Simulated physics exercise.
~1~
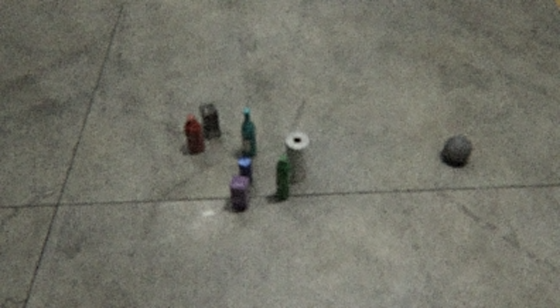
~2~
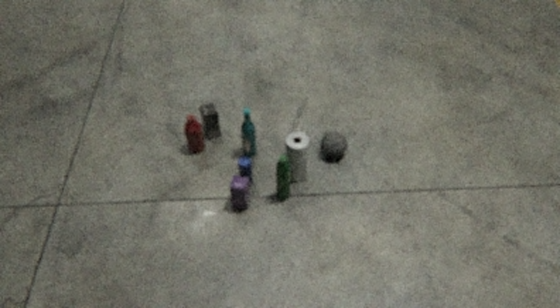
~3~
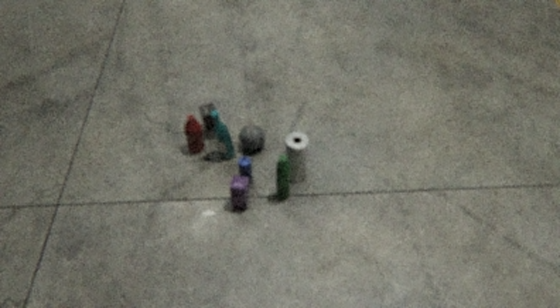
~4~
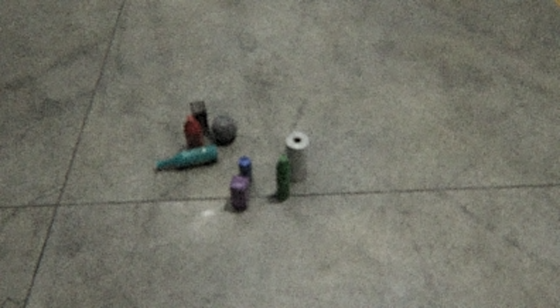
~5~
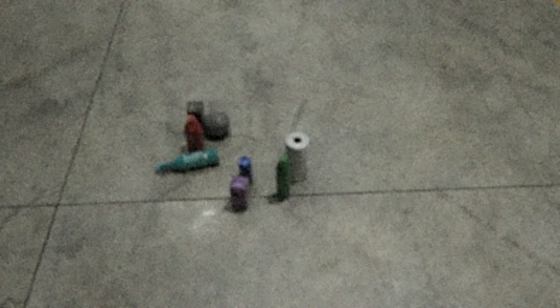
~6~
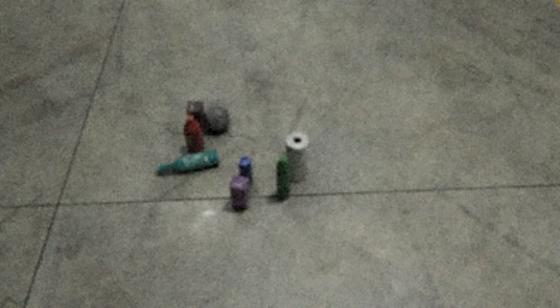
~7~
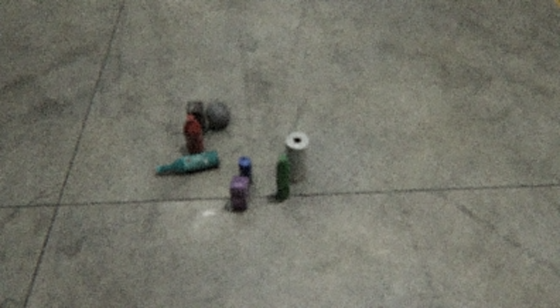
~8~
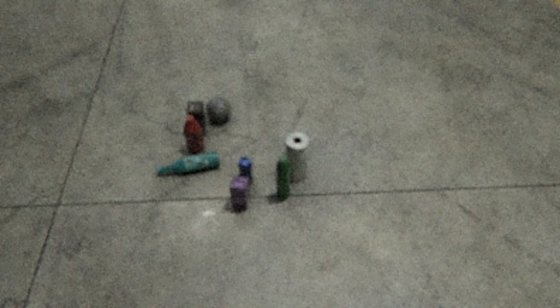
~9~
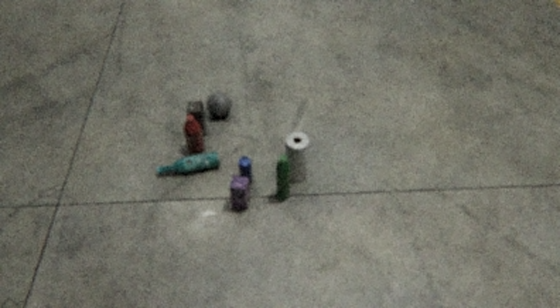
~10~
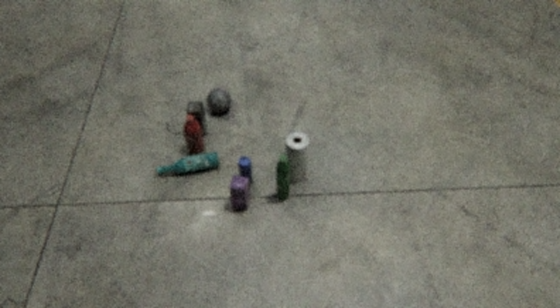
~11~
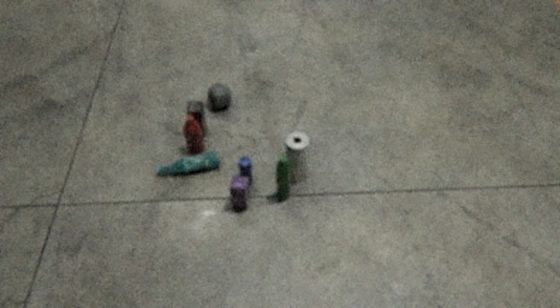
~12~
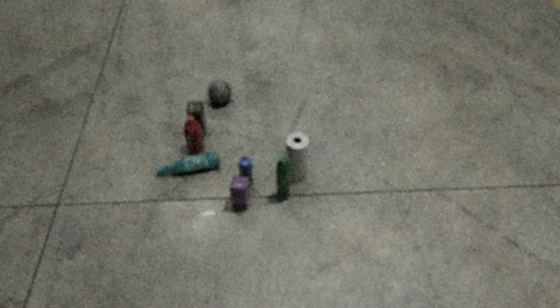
A grey ball rolled in from the right behind the white roll and knocked over the turquoise bottle, then nudged the black carton and drifted slowly away behind the group, leaving the bottle on its side and the other items standing.
